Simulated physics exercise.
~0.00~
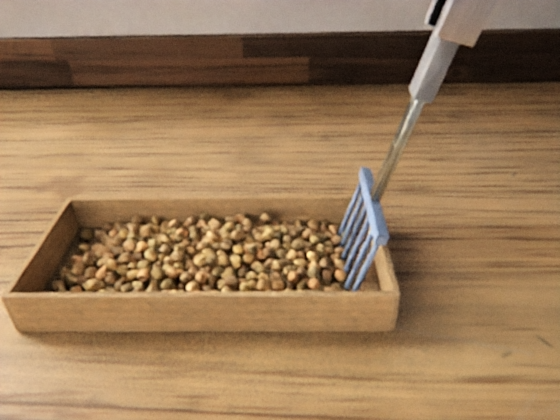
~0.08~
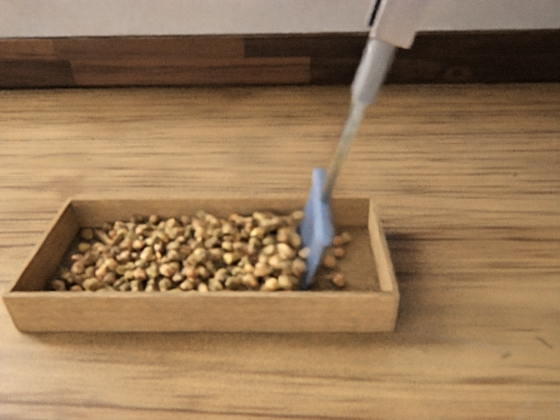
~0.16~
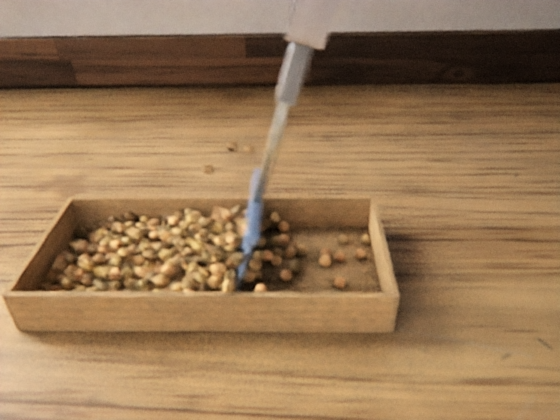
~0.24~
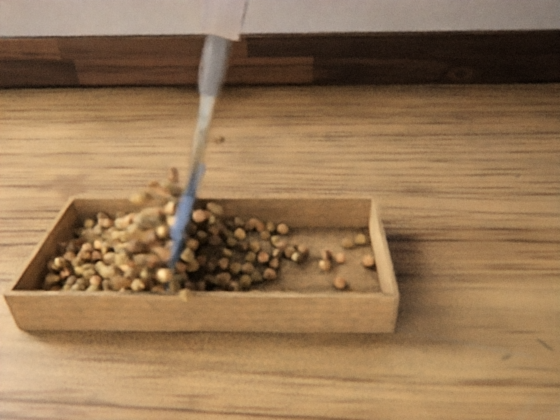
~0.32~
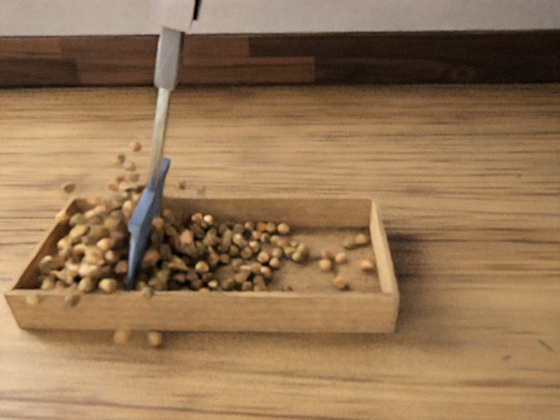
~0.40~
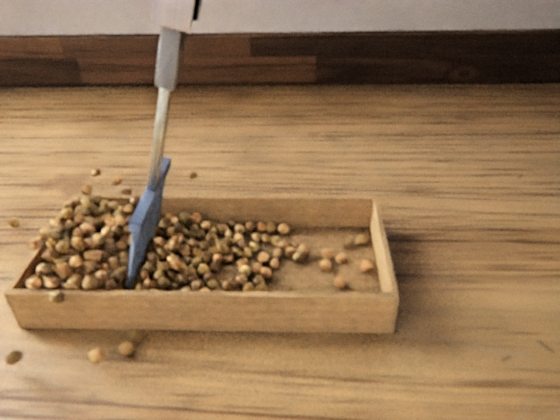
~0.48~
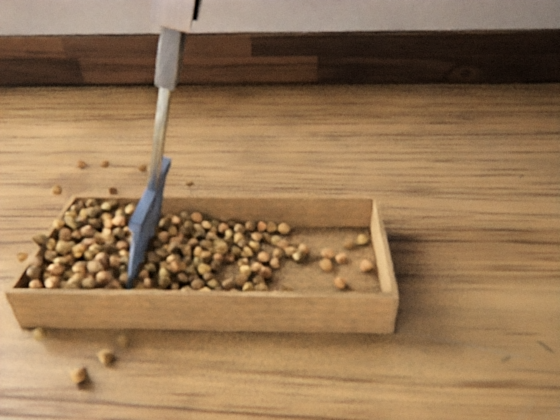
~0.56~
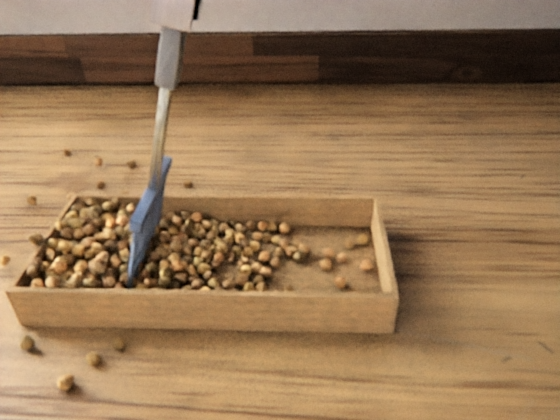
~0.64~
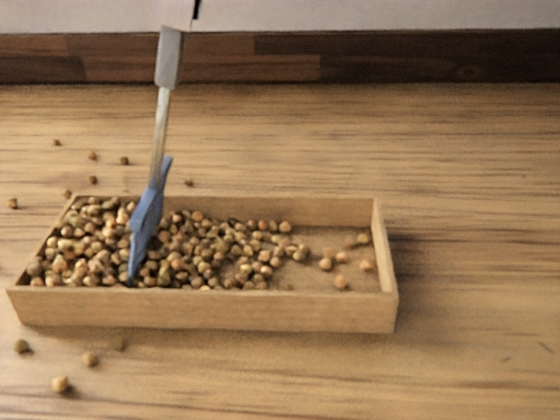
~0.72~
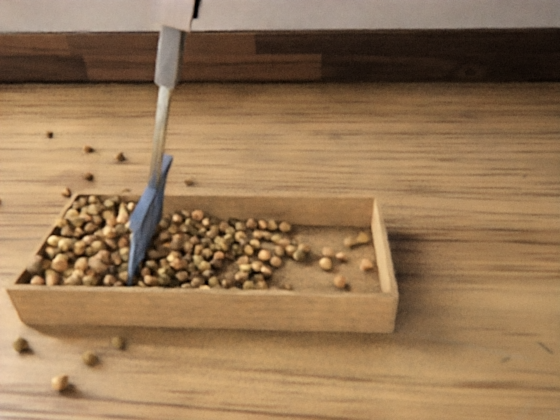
A robot arm dragged a blue fork leftward through a shallow wooden trough of dried chickpeas, heaping them toward the left end until some spilled onto the table, then held still as the strays rolled out and most stayed in the trough.
